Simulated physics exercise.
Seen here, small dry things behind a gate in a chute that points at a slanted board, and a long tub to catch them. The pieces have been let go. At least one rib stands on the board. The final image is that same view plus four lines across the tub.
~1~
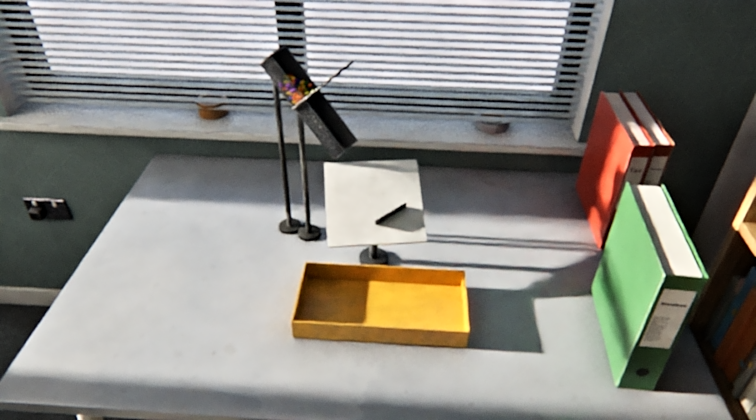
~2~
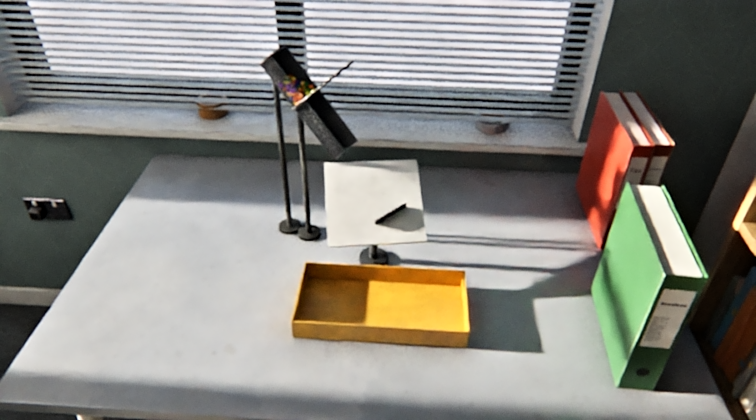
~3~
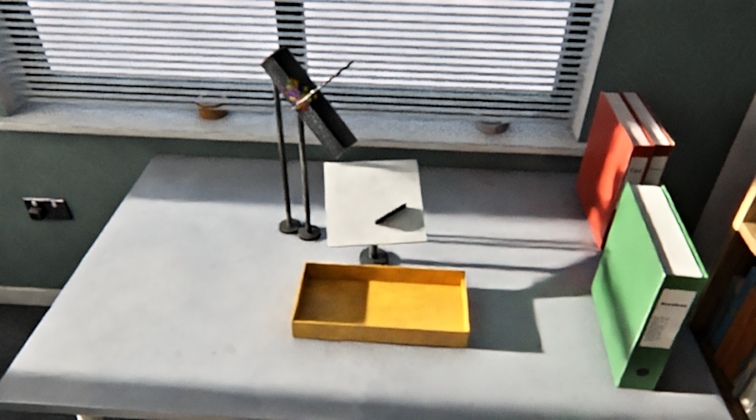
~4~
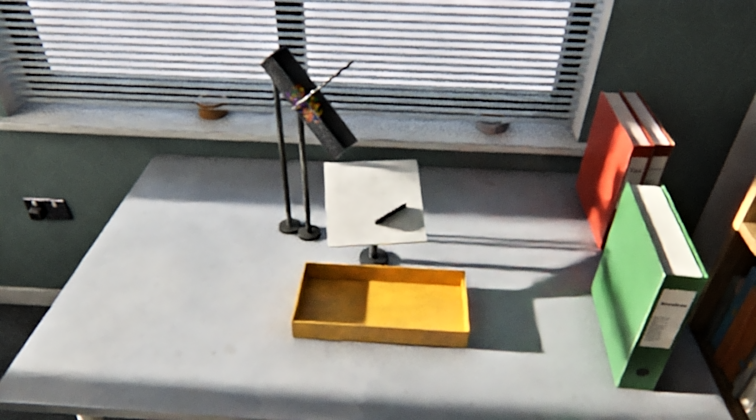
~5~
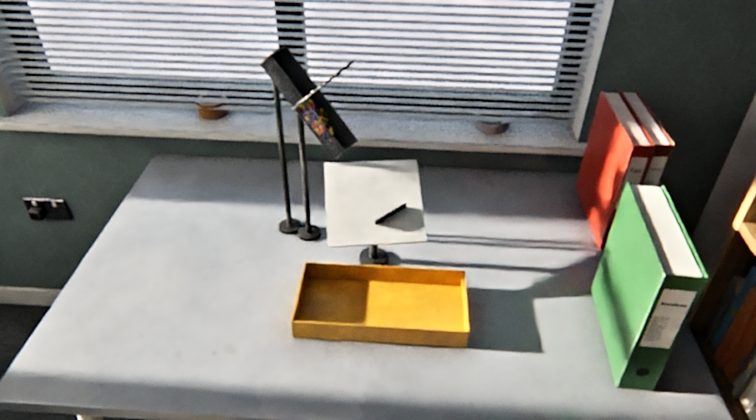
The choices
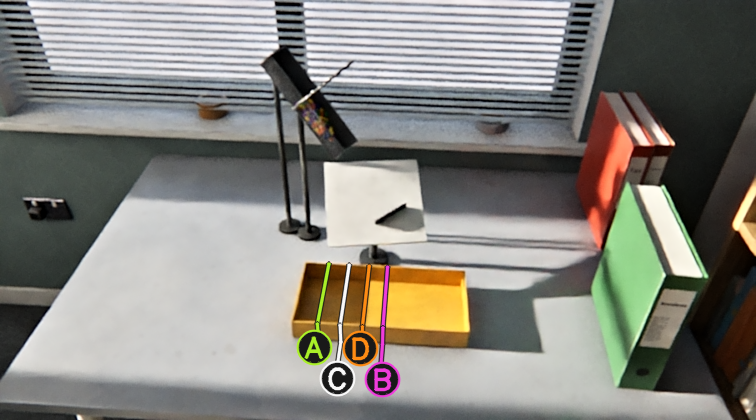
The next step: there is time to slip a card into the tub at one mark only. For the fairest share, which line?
Take D.
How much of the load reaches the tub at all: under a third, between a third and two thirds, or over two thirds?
It is between a third and two thirds.
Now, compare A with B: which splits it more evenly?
B it is.
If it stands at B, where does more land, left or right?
Left.
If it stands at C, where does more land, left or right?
Right.
On the marked copy, line A crosses the front rim at (317, 323); line B crosses the front rim at (382, 326); line C crosses the front rim at (340, 324); line D crosses the front rim at (362, 325).
If A is chosen, of what is caught, none at all on the left of the divider, the whole lot on the right.
If B is chosen, of what is caught, the bulk on the left of the divider, a small share on the right.
If C is chosen, of what is caught, a small share on the left of the divider, the bulk on the right.
If D is chosen, of what is caught, close to half on the left of the divider, close to half on the right.
